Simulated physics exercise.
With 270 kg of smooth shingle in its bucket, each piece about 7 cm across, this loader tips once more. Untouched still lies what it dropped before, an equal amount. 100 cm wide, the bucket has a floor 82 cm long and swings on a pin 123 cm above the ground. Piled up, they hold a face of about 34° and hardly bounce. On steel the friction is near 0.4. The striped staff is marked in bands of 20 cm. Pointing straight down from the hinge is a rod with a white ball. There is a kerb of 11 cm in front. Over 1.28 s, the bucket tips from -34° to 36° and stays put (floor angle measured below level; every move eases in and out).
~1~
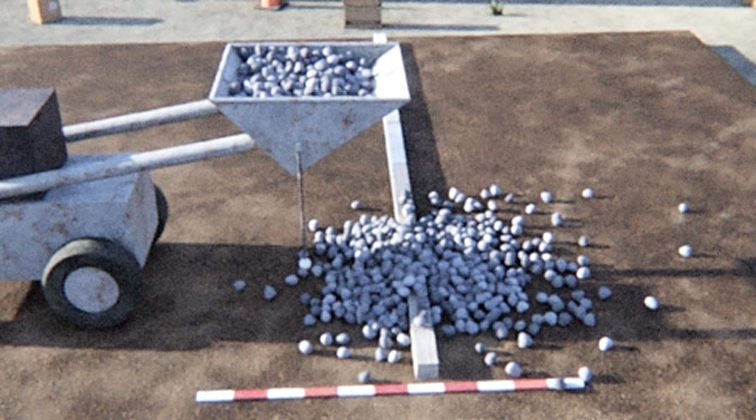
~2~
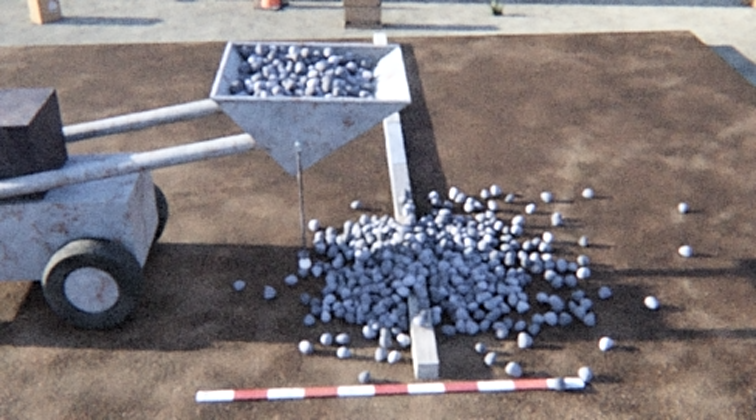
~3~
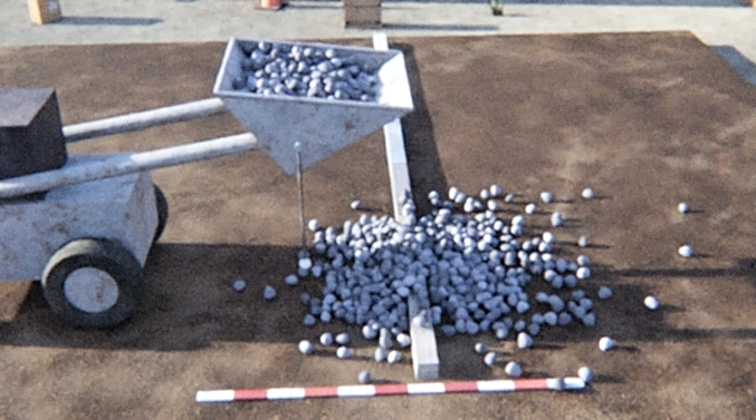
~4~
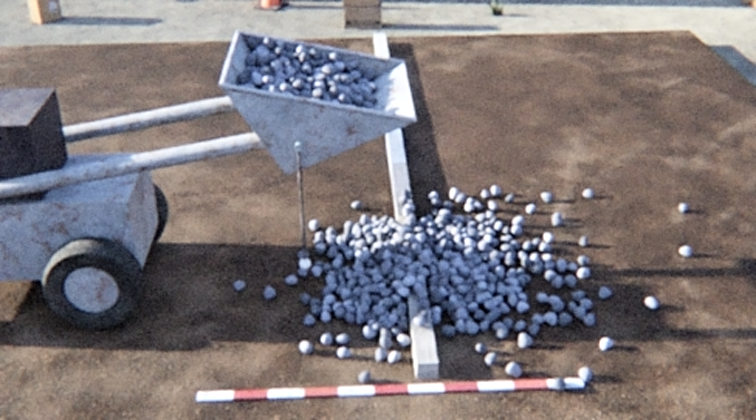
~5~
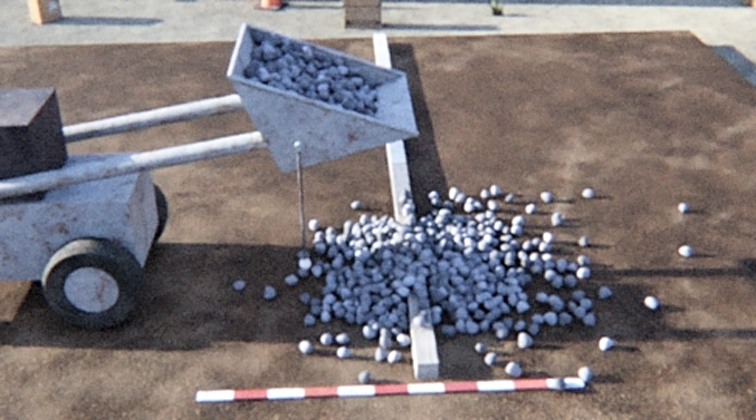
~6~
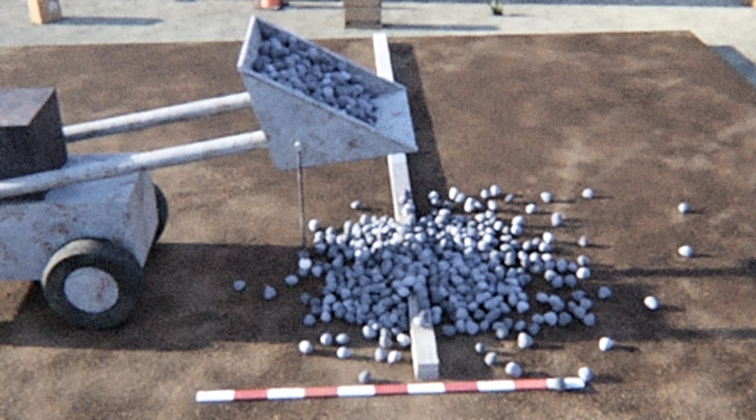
A loader's metal bucket full of smooth grey stones tilting steadily down to the right above scattered stones straddling a pale kerb.
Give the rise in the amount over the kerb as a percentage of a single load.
90 %.
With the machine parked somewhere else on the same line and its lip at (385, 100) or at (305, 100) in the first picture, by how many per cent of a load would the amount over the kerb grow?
The first would add some 70 per cent and the second some 5 per cent.
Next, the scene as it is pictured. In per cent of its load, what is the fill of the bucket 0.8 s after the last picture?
Close to 50 in a hundred is still held.
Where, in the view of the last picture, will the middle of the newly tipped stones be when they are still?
Around (469, 258) in the last picture.
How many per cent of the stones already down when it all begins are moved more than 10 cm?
Close to 25 in a hundred of them.
Then, 0.4 s after the last picture the floor is at 25°; in per cent of one load, 100 in the bucket, 48 on this side of the kerb, 52 over the kerb; the foremost stones are at (621, 250).
Then, 0.8 s after the last picture the floor is at 36°; in per cent of one load, 50 in the bucket, 79 on this side of the kerb, 71 over the kerb; the foremost stones are at (621, 250).
Then, 1.2 s after the last picture the floor is at 36°; in per cent of one load, 8 in the bucket, 74 on this side of the kerb, 118 over the kerb; the foremost stones are at (621, 250).
Then, 3.7 s after the last picture the floor is at 36°; in per cent of one load, 0 in the bucket, 58 on this side of the kerb, 142 over the kerb; the foremost stones are at (637, 253). Net gain over the kerb, 90.
